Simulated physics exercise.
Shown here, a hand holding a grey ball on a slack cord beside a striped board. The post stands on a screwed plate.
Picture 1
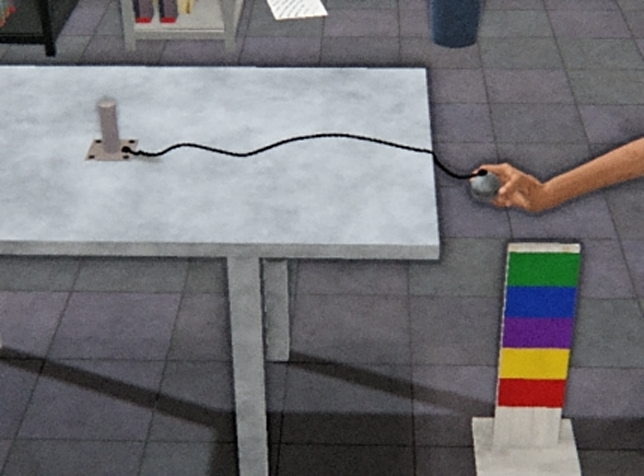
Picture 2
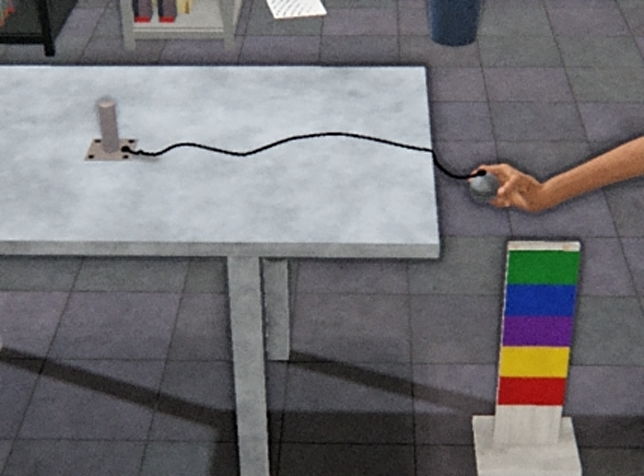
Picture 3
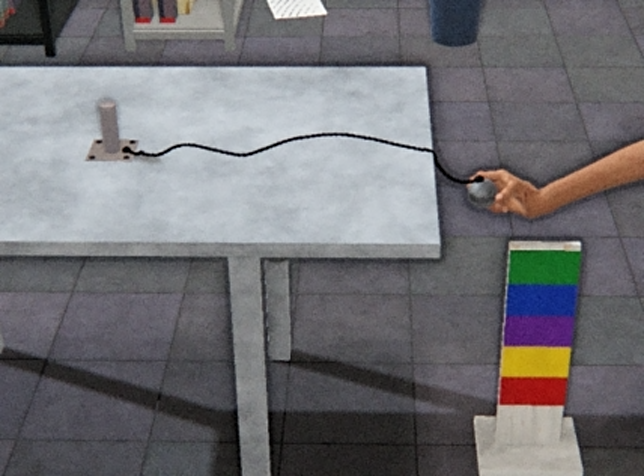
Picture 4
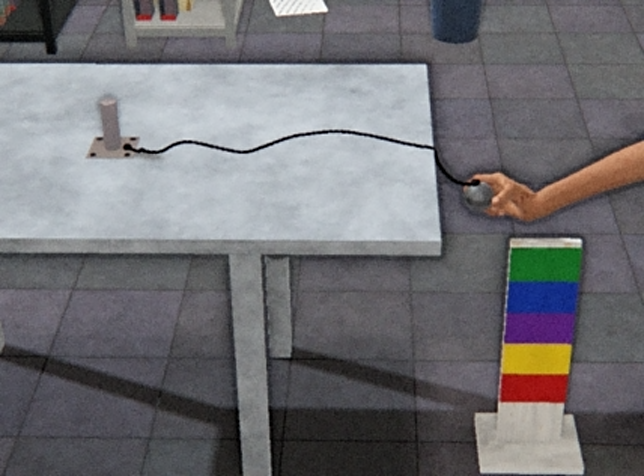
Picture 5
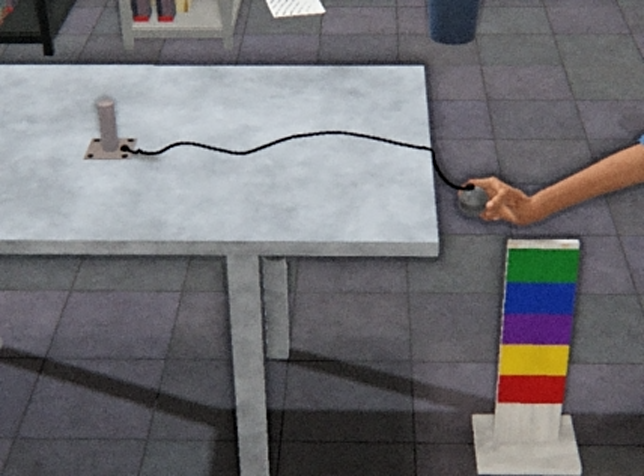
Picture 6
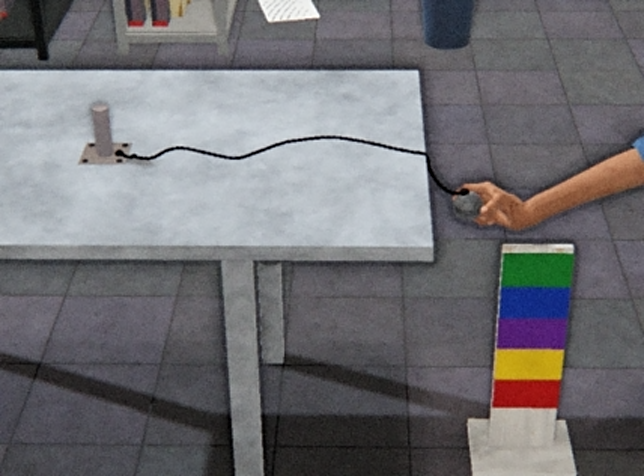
A hand held a grey ball on a slack black cord just past the table's edge, above a striped board, and shifted it slightly down and to the left while the cord stayed nearly still.
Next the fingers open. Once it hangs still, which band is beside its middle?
Its middle rests at the green band.
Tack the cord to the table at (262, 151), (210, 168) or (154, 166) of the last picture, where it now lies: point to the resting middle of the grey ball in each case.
The places are (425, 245), (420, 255) and (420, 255).
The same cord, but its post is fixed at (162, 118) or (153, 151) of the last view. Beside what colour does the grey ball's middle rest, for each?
In that order: Blue; blue.
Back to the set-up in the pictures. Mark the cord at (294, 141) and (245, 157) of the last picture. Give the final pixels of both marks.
At (330, 153), then (271, 153).
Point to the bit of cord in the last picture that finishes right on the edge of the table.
The one at (385, 147).
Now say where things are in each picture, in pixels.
In the first frame, grey ball (486, 187); green (543, 271); blue (540, 303); purple (537, 334); yellow (534, 365); red (531, 394).
In the second frame, grey ball (485, 187); cord through (149, 154) (216, 150) (278, 144) (350, 135) (415, 148).
In the third frame, grey ball (483, 193).
In the fourth frame, grey ball (479, 196); cord through (151, 152) (218, 148) (280, 141) (352, 133) (417, 146).
In the fifth frame, grey ball (474, 201).
In the sixth frame, grey ball (468, 206); cord through (143, 158) (210, 154) (272, 147) (344, 139) (409, 152).
A little later, ball near (403, 258); level with green.
Next, ball near (431, 265); level with green.
When it is over, ball near (419, 265); level with green. The green one.
